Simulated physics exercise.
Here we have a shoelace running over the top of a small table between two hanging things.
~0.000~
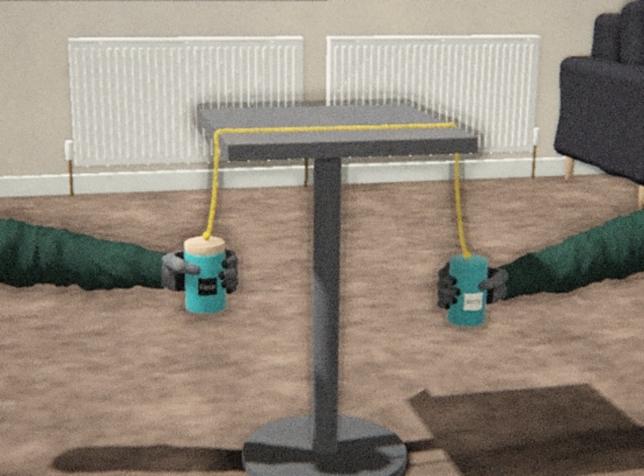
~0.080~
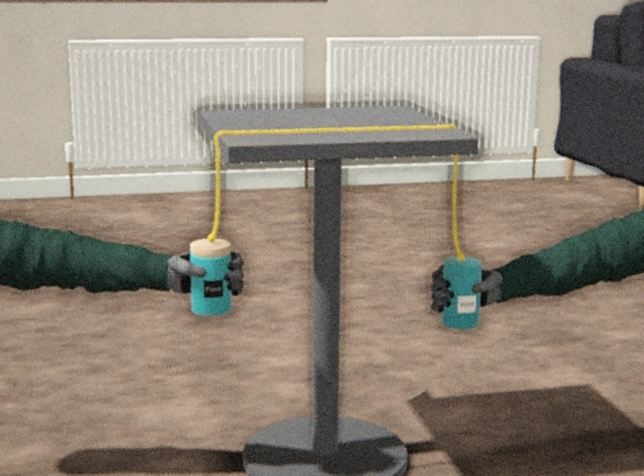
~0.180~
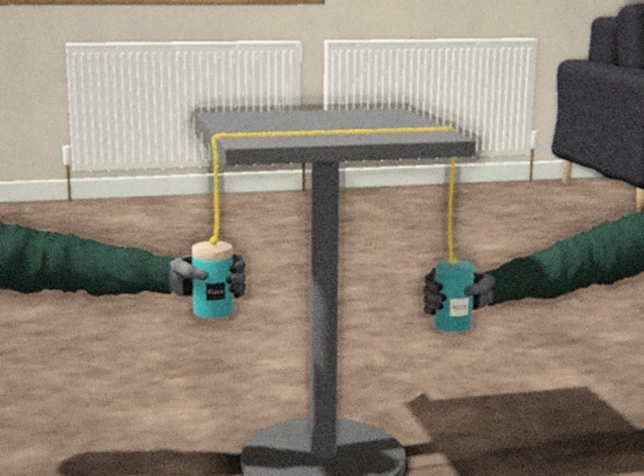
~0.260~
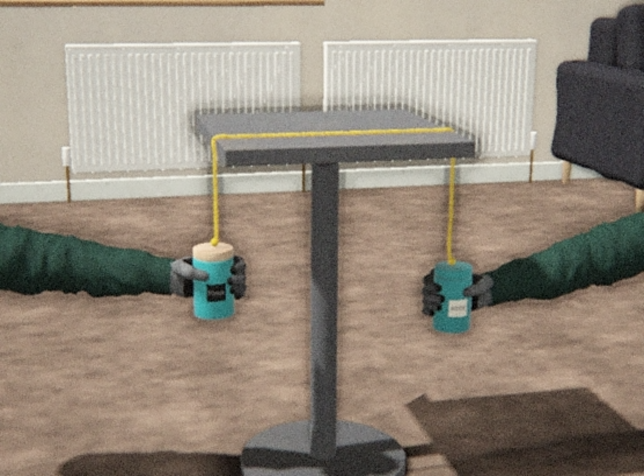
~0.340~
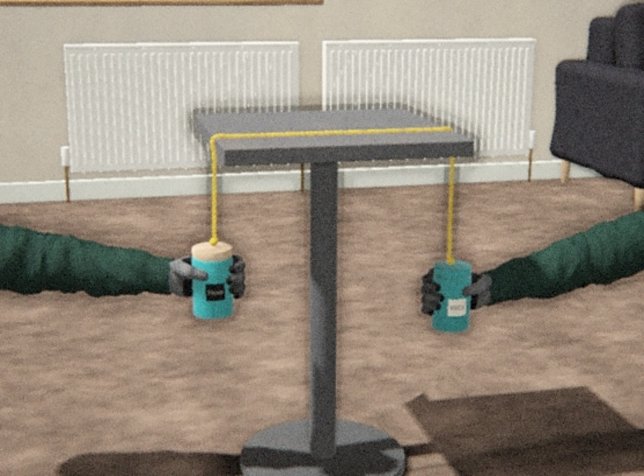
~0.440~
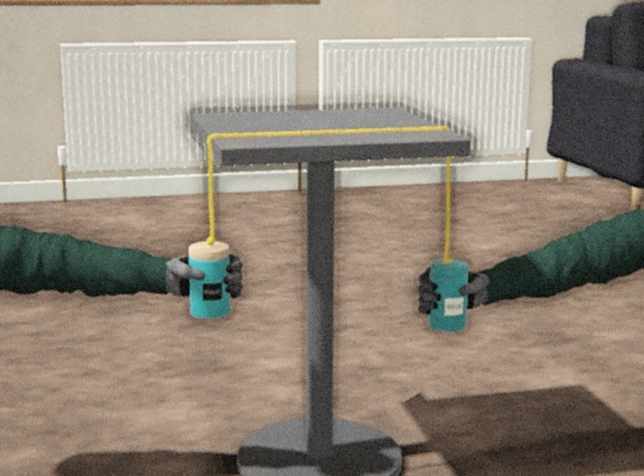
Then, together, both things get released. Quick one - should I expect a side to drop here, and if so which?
No side drops.
By 0.64 s, left jar at the same height near (212, 281); right jar at the same height near (447, 297).
By 0.98 s, left jar at the same height near (218, 281); right jar at the same height near (439, 298).
By 1.74 s, left jar at the same height near (214, 281); right jar at the same height near (447, 297).
When it is over, left jar at the same height near (213, 281); right jar at the same height near (439, 298). The shoelace hangs still.
